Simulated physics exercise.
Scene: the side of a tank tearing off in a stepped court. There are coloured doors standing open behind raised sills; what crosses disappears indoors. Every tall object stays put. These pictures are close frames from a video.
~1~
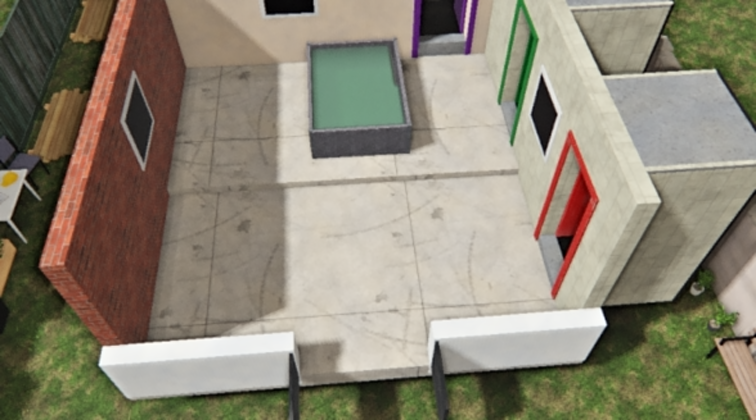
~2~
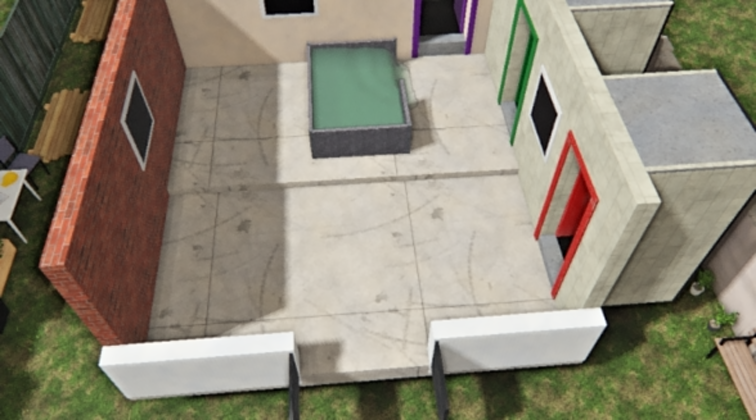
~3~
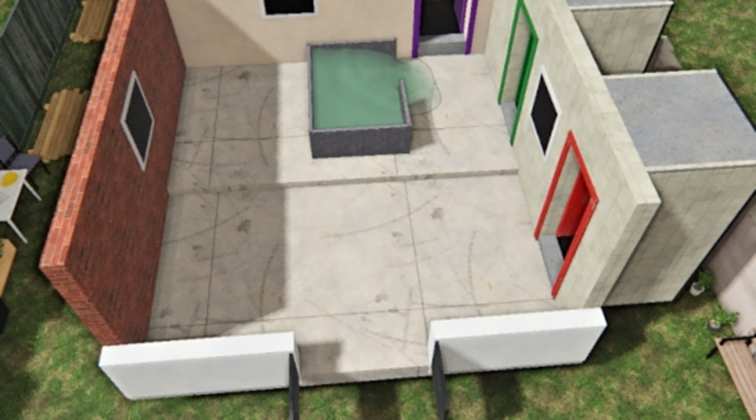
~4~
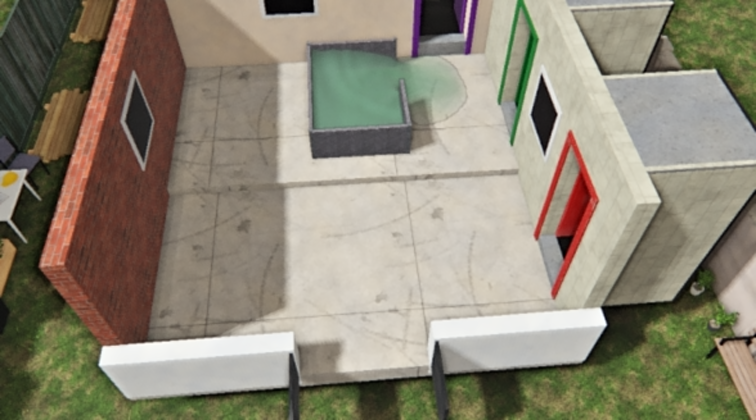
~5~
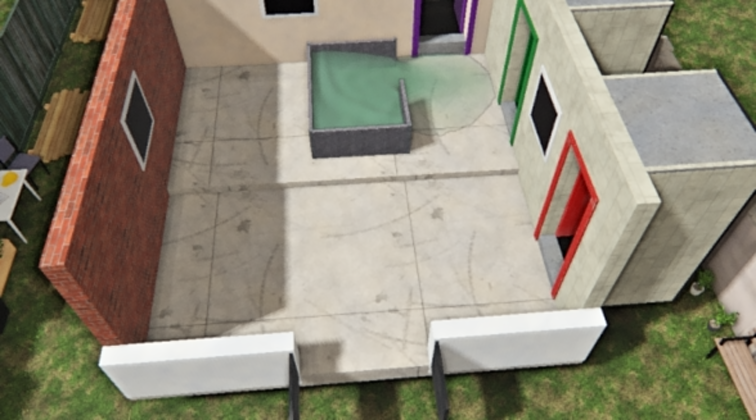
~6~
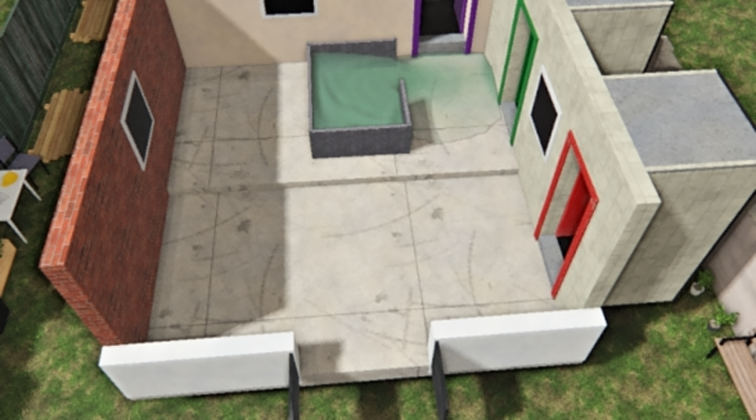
The footage shows a walled court with purple, green and red doorways, where green water in a grey tank bursts through the right side and fans out across the upper paving toward the green doorway as the tank's level lowers.
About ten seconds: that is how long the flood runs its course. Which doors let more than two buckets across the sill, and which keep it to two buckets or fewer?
The green door lets more than two across. The red door keeps it to two or fewer. The purple door keeps it to two or fewer.
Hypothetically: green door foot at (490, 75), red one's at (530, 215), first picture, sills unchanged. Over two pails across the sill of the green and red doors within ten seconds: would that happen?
As I read it, the green door overshoots, and the red door falls short.
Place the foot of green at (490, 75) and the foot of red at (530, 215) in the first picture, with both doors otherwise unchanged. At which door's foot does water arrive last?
The flood gets to the red-painted one after all the others.
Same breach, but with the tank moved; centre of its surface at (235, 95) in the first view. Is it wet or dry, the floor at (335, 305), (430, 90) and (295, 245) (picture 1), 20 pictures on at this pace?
I'd say still dry for the first, swamped for the second and still dry for the third.
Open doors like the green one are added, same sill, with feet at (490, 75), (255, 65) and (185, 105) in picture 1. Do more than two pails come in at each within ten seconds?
As listed: Lets more in, keeps below it, is under.
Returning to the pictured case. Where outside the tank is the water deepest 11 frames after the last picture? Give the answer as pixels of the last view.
Somewhere around pixel (483, 58).
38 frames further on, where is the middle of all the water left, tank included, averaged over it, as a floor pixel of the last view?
My pick is pixel (415, 167).
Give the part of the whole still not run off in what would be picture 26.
Roughly 96 per cent.
A moment on, water covers 10 % of the floor; the green door under two buckets in, the red door not reached, the purple door wet at the sill, nothing in.
Next, water covers 20 % of the floor; the green door over two buckets in, the red door not reached, the purple door under two buckets in.
Then, water covers 40 % of the floor; the green door over two buckets in, the red door wet at the sill, nothing in, the purple door under two buckets in.
Later, water covers 55 % of the floor; the green door far over two buckets in, the red door wet at the sill, nothing in, the purple door under two buckets in.
In the end, water covers 80 % of the floor; the green door far over two buckets in, the red door wet at the sill, nothing in, the purple door under two buckets in.
